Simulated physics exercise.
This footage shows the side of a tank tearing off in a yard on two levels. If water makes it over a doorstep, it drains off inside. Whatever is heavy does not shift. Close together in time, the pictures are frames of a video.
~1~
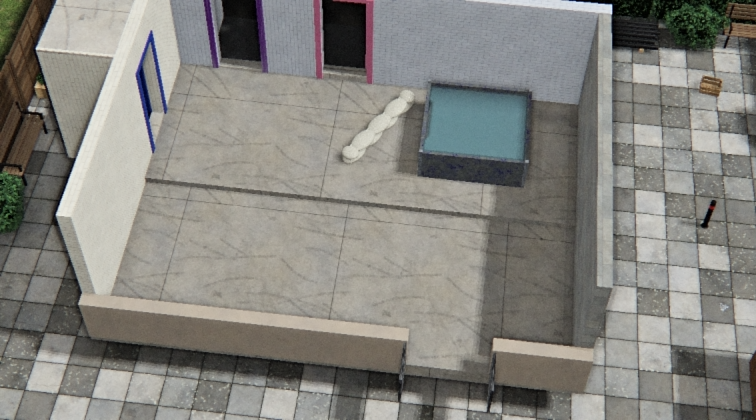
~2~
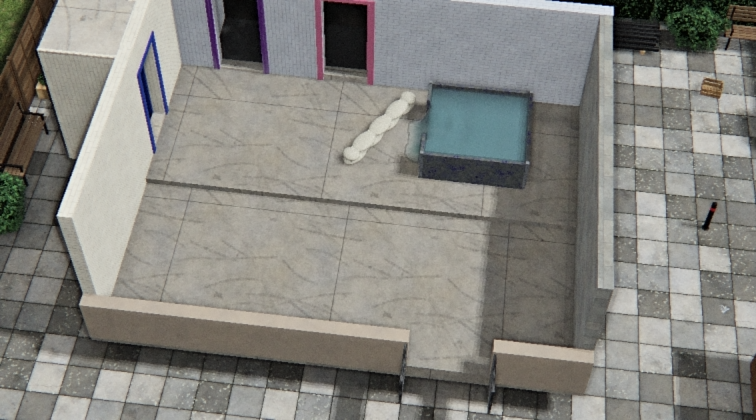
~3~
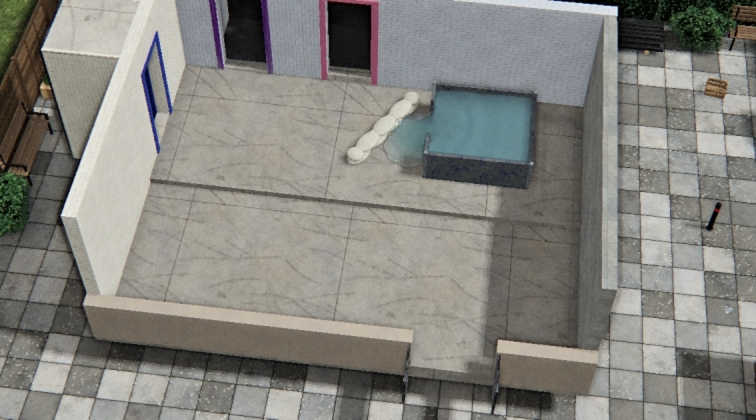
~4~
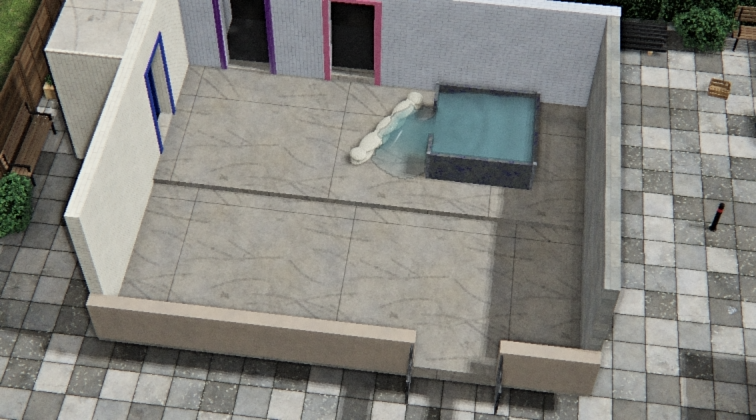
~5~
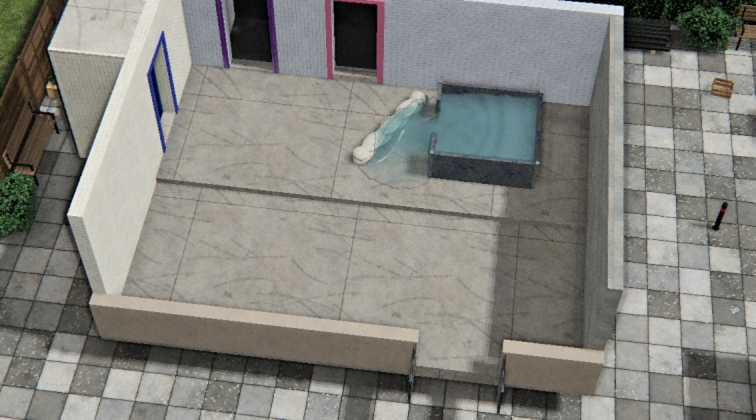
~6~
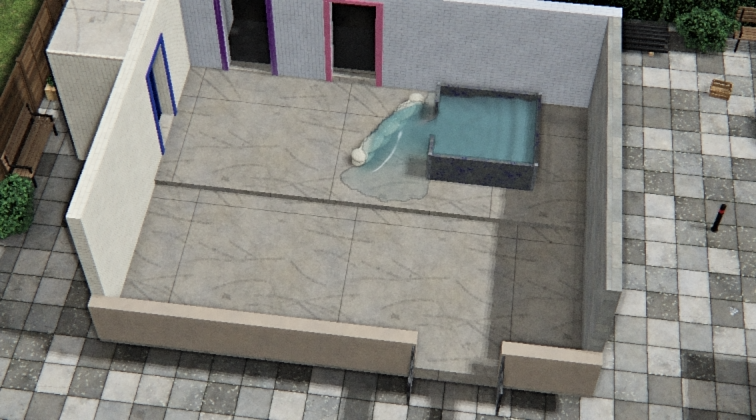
At first, a dark-sided open tank of blue water stands whole and still in a walled yard, beside a pale, lumpy barrier. Then water pours from the tank's left side, reaches the barrier and washes over it, and a shallow sheet spreads left and toward the viewer across the paving.
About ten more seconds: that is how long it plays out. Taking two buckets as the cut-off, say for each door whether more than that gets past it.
At the end, I expect the purple door to stop at two buckets or less; I expect the pink door to stop at two buckets or less; I expect the blue door to stop at two buckets or less.
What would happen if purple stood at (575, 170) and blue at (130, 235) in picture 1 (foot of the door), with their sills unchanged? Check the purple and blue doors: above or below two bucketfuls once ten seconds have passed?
Note: Purple lets in too little; blue lets in too little.
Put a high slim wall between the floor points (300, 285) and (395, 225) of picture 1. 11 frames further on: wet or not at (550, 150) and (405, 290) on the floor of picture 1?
The first point ends up spared and the second ends up spared.
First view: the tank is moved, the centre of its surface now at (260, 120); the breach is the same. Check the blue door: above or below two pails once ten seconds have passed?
Note: Blue door door, limit exceeded.
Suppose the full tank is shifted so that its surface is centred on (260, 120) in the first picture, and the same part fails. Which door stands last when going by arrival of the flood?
The pink door is the last one.
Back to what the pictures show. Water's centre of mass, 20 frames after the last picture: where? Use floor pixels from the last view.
Somewhere around (404, 179) in the last view.
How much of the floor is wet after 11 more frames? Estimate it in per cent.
Around 45 percent of it.
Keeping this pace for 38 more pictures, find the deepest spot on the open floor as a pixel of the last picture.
Look near (430, 142).
A moment on, water covers 20 % of the floor; the purple door not reached, the pink door not reached, the blue door not reached.
Next, water covers 45 % of the floor; the purple door not reached, the pink door wet at the sill, nothing in, the blue door not reached.
Then, water covers 60 % of the floor; the purple door wet at the sill, nothing in, the pink door wet at the sill, nothing in, the blue door not reached.
Later, water covers 80 % of the floor; the purple door wet at the sill, nothing in, the pink door wet at the sill, nothing in, the blue door wet at the sill, nothing in.
In the end, water covers 75 % of the floor; the purple door wet at the sill, nothing in, the pink door wet at the sill, nothing in, the blue door wet at the sill, nothing in.
